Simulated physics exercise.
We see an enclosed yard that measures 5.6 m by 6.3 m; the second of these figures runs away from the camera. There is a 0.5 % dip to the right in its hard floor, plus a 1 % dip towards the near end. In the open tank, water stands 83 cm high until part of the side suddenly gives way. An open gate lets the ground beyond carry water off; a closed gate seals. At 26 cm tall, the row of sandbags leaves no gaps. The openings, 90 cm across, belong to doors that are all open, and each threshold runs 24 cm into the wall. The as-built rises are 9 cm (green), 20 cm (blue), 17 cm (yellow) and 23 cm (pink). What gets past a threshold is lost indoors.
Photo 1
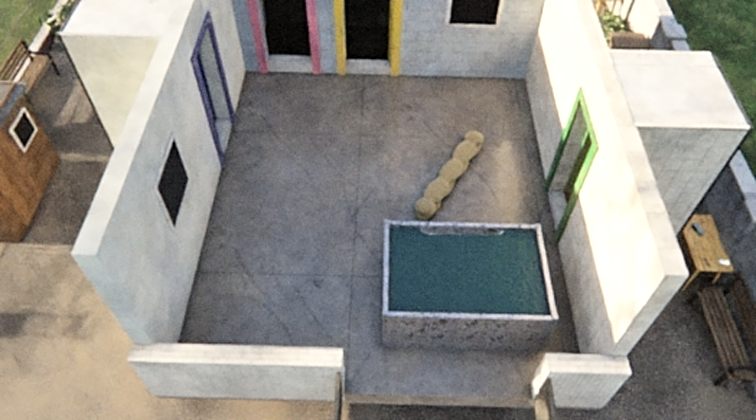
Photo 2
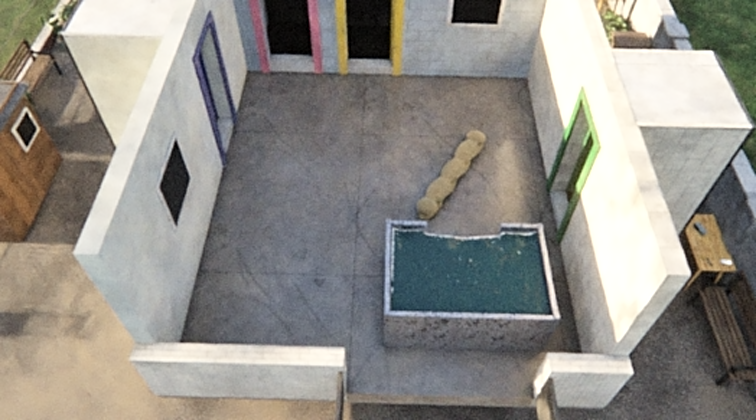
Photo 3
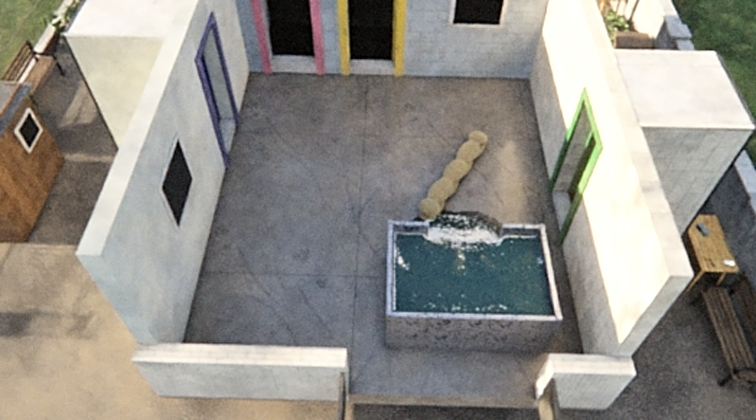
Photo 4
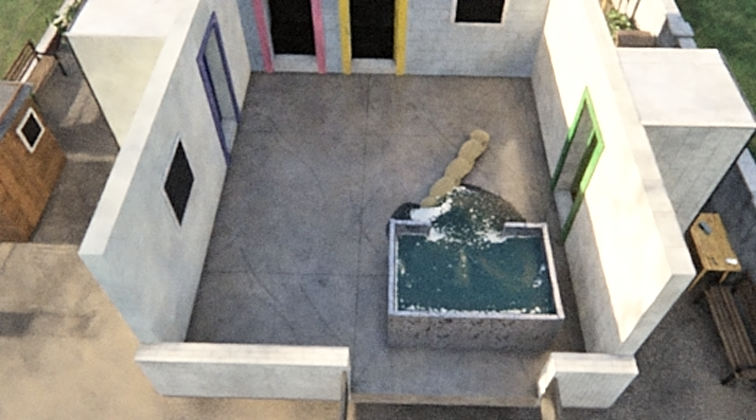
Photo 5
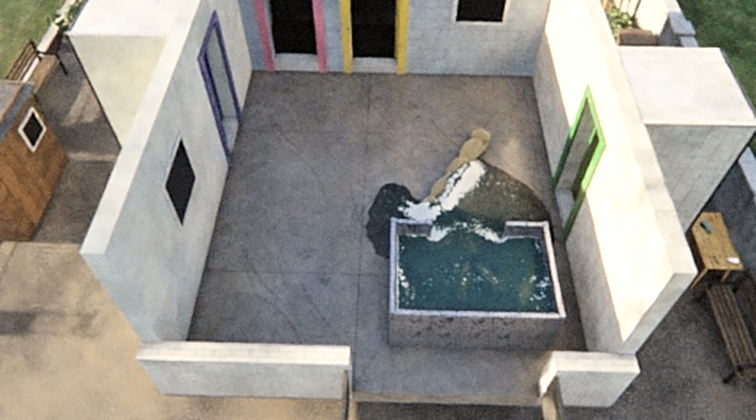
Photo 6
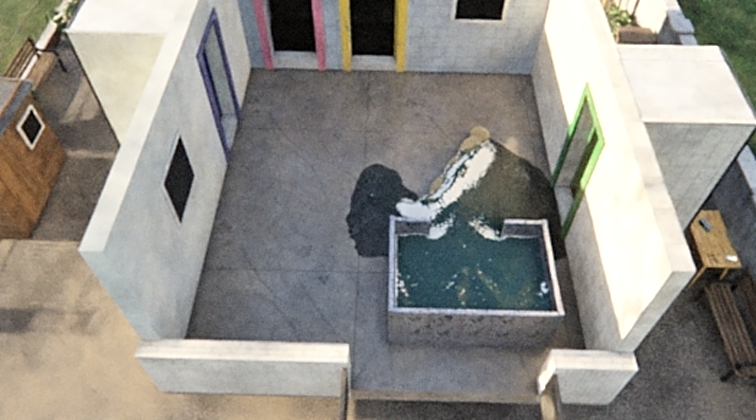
The video shows an open tank of water in a walled yard; a gap opens in its far side and water pours out, washing over a row of sandbags and spreading across the floor to the green door.
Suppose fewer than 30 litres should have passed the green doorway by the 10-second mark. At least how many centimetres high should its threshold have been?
I would say at least 10 cm.
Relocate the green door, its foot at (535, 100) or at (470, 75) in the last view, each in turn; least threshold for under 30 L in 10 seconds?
20 and 17 cm.
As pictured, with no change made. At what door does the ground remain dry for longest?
Pink.
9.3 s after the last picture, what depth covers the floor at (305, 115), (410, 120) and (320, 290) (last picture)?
About 6, 3 and 11 cm.
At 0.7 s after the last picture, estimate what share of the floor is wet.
35 %.
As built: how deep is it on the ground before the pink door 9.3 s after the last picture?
About 5.5 cm.
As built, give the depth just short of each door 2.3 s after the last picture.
In cm: Green 11, blue 7, yellow 5, pink 9.
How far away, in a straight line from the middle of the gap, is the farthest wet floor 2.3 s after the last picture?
About 5.8 m.
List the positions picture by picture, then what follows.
In the first frame, the open tank at (465, 271) is whole and still, 83 cm deep; the green door at (568, 173) is dry.
In the second frame, the gap is on the far side, the front 0.3 m out at a hidden place; the back of the open tank holds 83 cm.
In the third frame, the front is at (439, 216), 0.9 m from the gap on the far side; 1.1 m2 of floor is wet, 77 cm left at the back.
In the fourth frame, water pours out on the far side and has run 1.5 m, to (461, 187); about 12 cm deep outside, 71 cm at the back.
In the fifth frame, water pours out on the far side and has run 2.0 m, to (478, 163); about 7 cm deep outside, 70 cm at the back.
In the sixth frame, the front is at (492, 144), 2.4 m from the gap on the far side; 5.0 m2 of floor is wet, 63 cm left at the back; water is at the green door at (575, 169).
Then, 0.7 s after the last picture water covers 35 % of the floor, deepest (46 cm) near (545, 145); 9 cm at the green door, 0 litres in over its 9 cm threshold.
Then, 2.3 s after the last picture water covers 65 % of the floor, deepest (30 cm) near (535, 91); 11 cm at the green door, 13 litres in over its 9 cm threshold.
Then, 9.3 s after the last picture water covers 95 % of the floor, deepest (16 cm) near (379, 335); 7 cm at the green door, 42 litres in over its 9 cm threshold.
At the green door as built, the water peaked near 12 cm, 2.1 s after the last picture.
Run again over the same 10 s with other heights there, 55 litres in over 8 cm, 20 litres over 11 cm. The limit of 30 litres is kept from about 10 cm up.
